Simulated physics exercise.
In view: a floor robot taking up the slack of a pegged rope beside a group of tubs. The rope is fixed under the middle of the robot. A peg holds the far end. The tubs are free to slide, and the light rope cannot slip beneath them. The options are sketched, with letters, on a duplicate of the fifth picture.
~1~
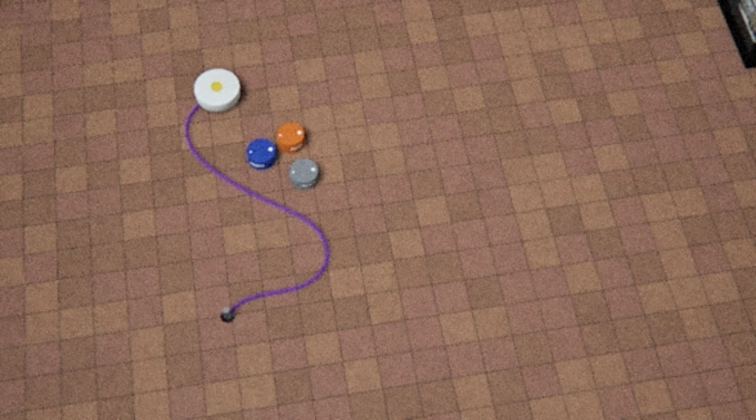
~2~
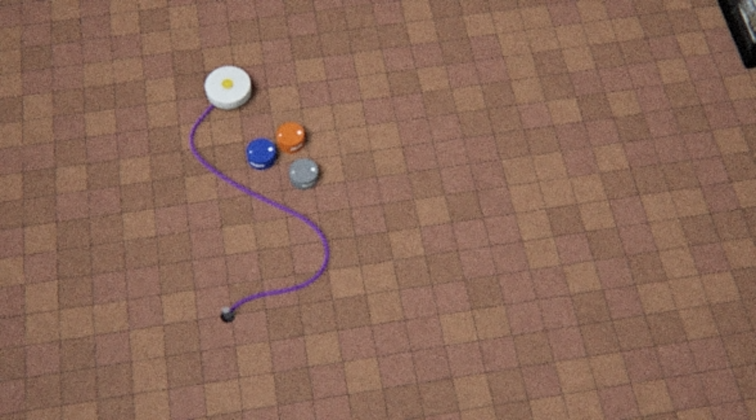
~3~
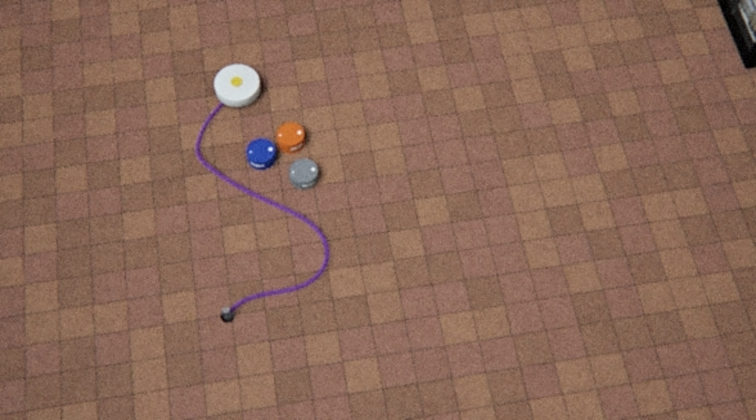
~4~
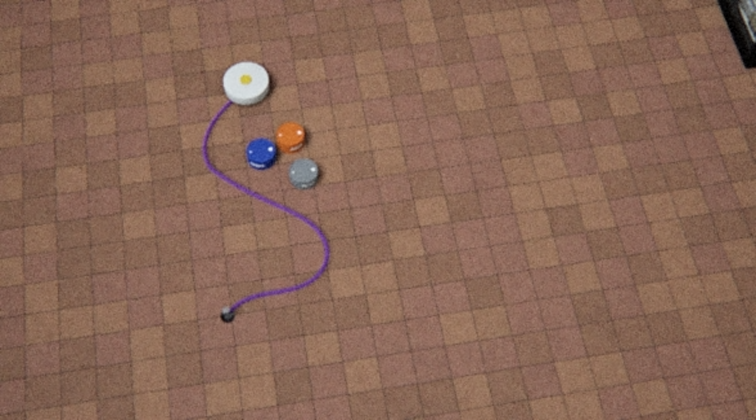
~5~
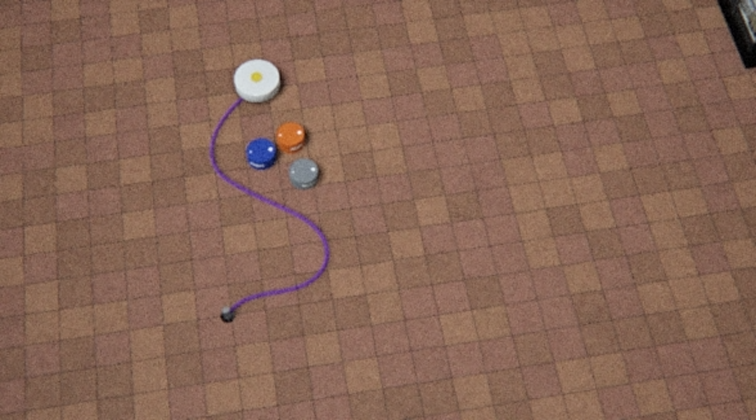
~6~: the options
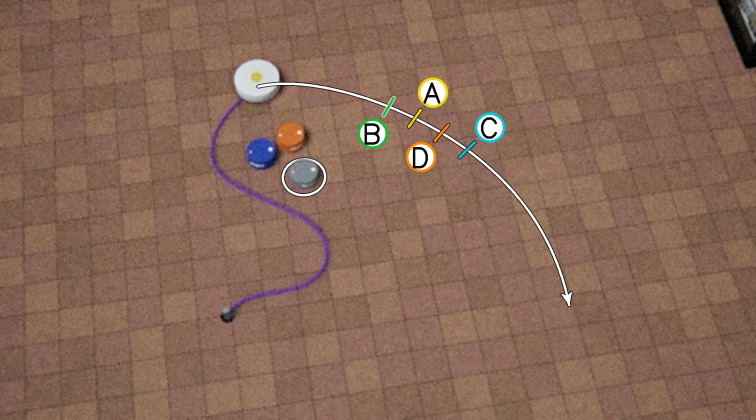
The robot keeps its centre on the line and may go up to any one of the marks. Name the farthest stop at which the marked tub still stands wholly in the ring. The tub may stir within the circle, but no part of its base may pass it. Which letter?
It can go as far as C.
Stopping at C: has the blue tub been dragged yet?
Yes.
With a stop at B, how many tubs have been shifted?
By then, none.
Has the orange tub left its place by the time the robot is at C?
Yes.
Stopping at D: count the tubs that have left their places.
By then, none.
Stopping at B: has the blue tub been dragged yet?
By then, no.
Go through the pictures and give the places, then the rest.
The first frame shows robot (218, 91); peg (227, 313); orange tub (291, 138).
The second frame shows robot (229, 89); blue tub (261, 154).
The third frame shows robot (238, 87); peg (227, 313).
The fourth frame shows robot (247, 84); blue tub (261, 154).
The fifth frame shows robot (257, 82); peg (227, 313); orange tub (291, 138); blue tub (261, 154).
On the marked copy, A at (415, 118); B at (389, 107); C at (467, 150); D at (442, 133); the ring at (304, 177); the route from (258, 87) via (455, 142) to (569, 305).
Following C. Soon after the start, robot (335, 85); grey tub (304, 174).
Later, robot (410, 111); grey tub (304, 174).
In the end, robot (468, 145); orange tub (299, 148); blue tub (275, 162); grey tub (304, 174); the grey tub is still in its ring.
As for the rest, A is safe but short; B is safe but short; D is safe but short.
